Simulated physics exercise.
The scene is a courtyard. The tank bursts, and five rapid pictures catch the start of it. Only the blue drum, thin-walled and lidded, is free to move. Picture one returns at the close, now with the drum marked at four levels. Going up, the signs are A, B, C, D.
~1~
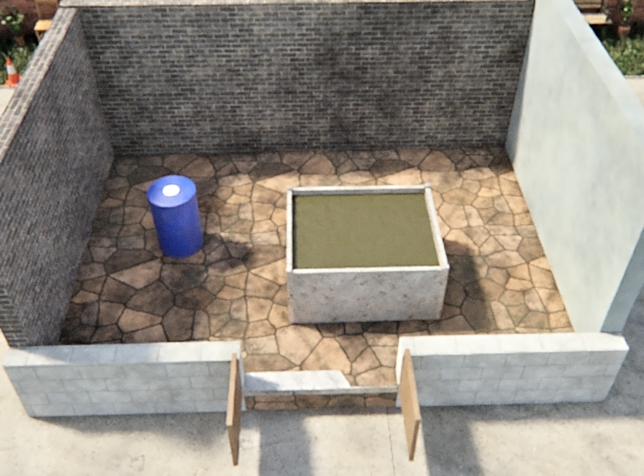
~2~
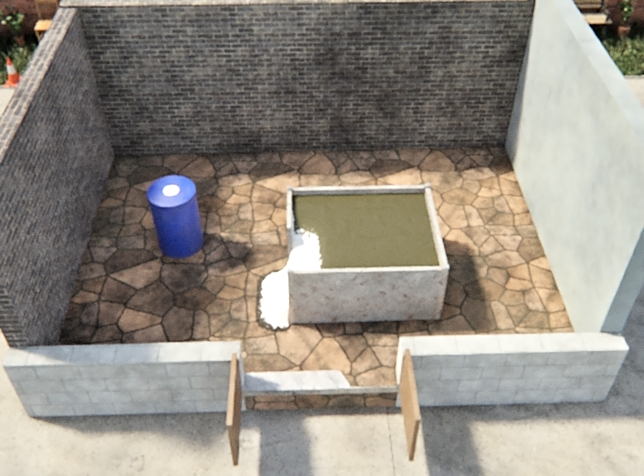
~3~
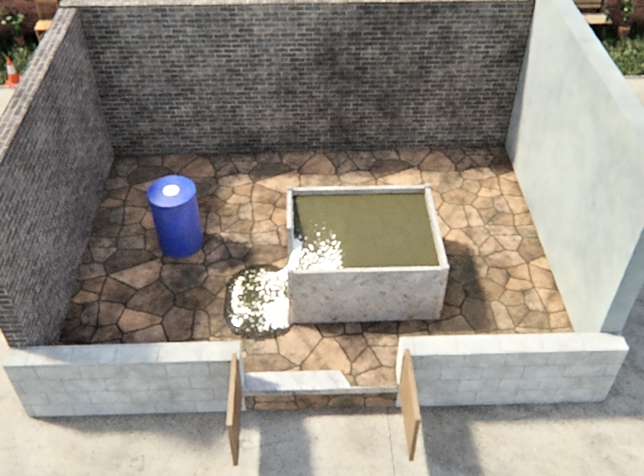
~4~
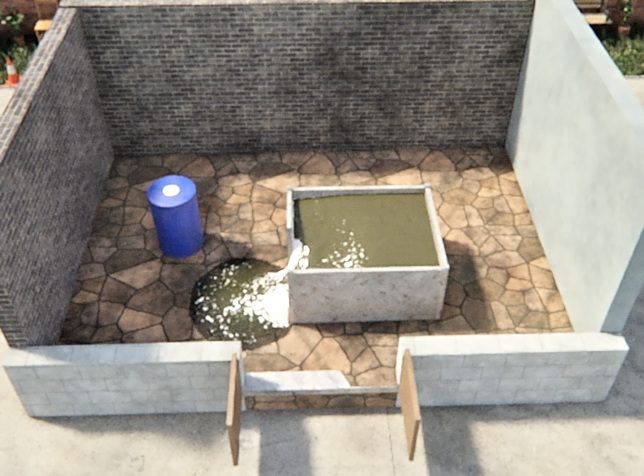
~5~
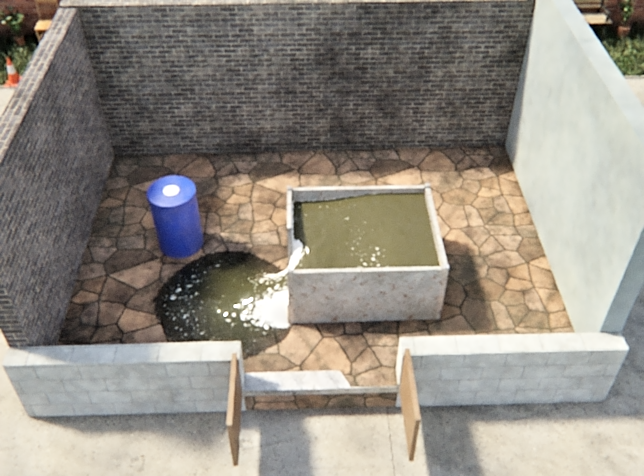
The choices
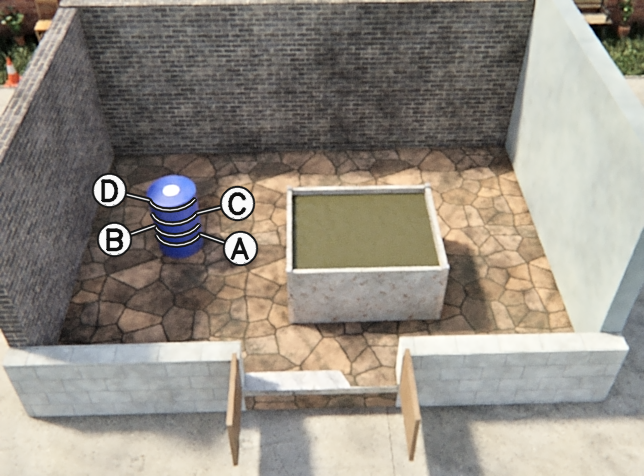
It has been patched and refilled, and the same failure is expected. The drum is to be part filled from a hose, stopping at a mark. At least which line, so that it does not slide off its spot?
A is the one.
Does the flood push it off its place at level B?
No, that is safe.
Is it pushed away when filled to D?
No.
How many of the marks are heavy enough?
All of the four.
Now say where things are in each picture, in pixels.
In the first frame, lid of the blue drum at (172, 191); tank full, its middle at (363, 231); open gate at (320, 342).
In the second frame, 1 % of the ground under water, its edge towards the drum at (265, 283).
In the third frame, 3 % of the ground under water, its edge towards the drum at (233, 284).
In the fourth frame, 6 % of the ground under water, its edge towards the drum at (225, 266).
In the fifth frame, lid of the blue drum at (172, 191); 9 % of the ground under water, its edge towards the drum at (189, 267).
In white, A at (176, 245); B at (175, 235); C at (172, 224); D at (170, 210); from the bottom up A, B, C, D.
For level A, it shifts by a finger or two and stays.
For level B, it does not move.
For level C, it does not move.
For level D, it does not move.
